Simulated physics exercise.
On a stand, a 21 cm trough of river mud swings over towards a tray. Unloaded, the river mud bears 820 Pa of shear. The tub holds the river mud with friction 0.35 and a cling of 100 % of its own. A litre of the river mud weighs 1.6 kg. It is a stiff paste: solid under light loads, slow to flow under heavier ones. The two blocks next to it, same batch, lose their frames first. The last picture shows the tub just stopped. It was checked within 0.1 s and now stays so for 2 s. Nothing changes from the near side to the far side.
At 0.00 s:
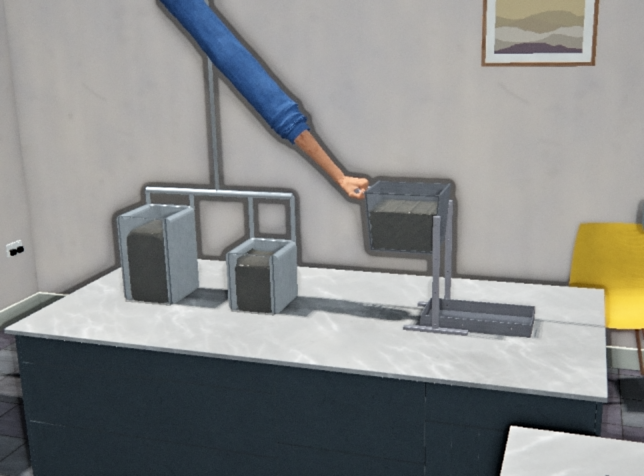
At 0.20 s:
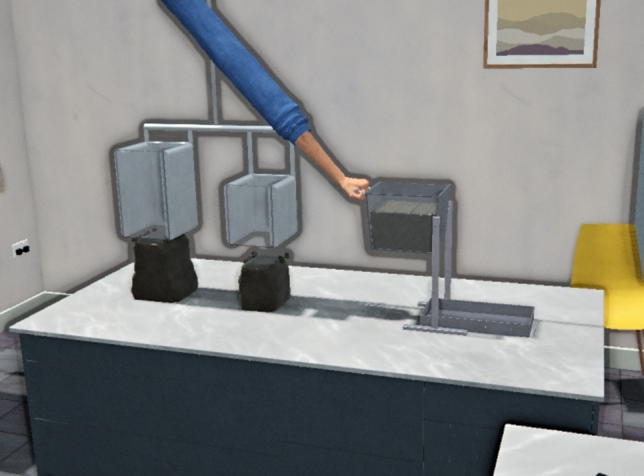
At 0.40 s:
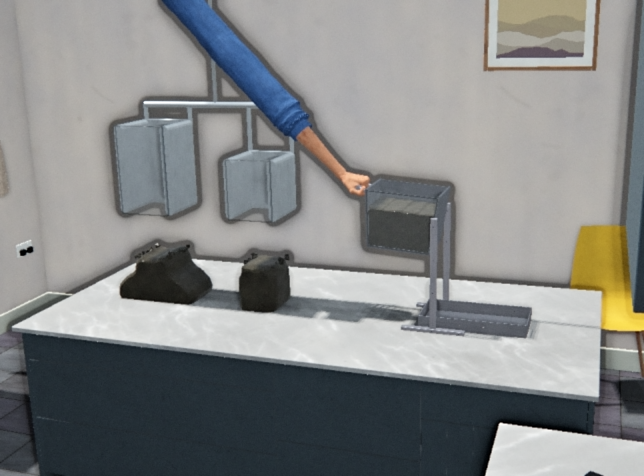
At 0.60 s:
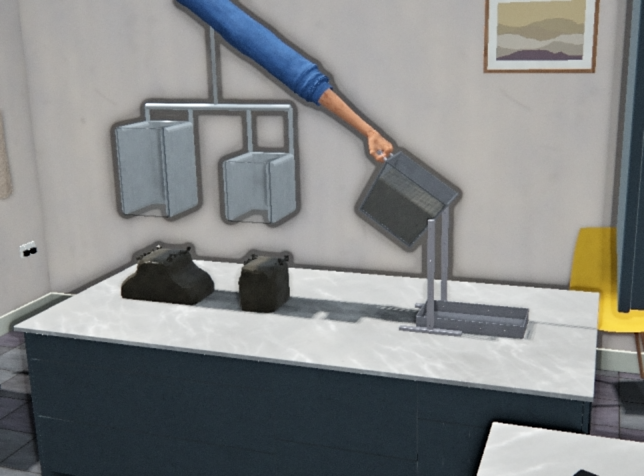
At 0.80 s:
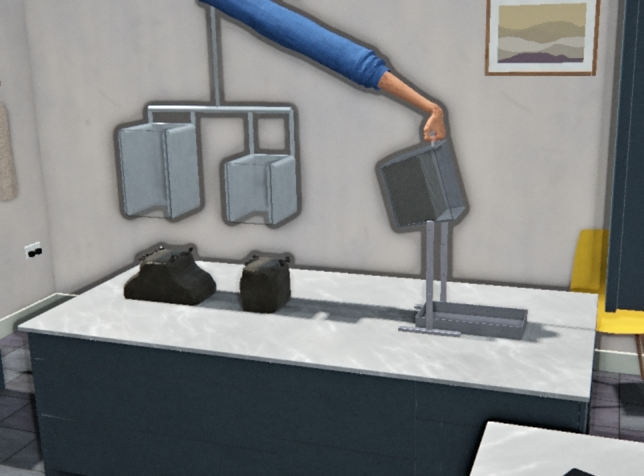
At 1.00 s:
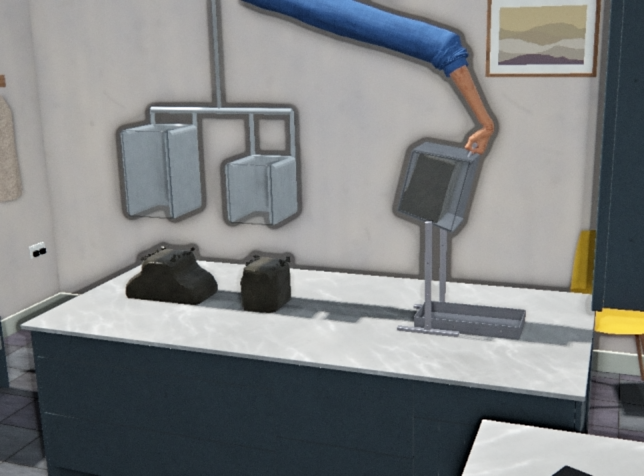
In this clip, two open casings rise off dark blocks on a counter, and the left block slumps to about the height of the right one, before a blue-sleeved arm tilts a tub of dark mud past upright onto its side.
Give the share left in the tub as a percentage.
It comes to some 36 %.
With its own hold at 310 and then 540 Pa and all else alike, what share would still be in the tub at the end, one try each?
In that order: 0 %, 25 %.
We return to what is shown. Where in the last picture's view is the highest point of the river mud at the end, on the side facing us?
Near (423, 201).
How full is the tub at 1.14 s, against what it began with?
Some 100 per cent.
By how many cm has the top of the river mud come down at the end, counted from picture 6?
Some 17 cm.
After 1.14 s, the tub is at 104 degrees and holds 98 %.
After 1.31 s, the tub is at 104 degrees and holds 45 %.
After 1.48 s, the tub is at 104 degrees and holds 36 %.
After 1.65 s, the tub is at 104 degrees and holds 36 %.
After 3.00 s, at the end, the tub is at 104 degrees and holds 36 %.
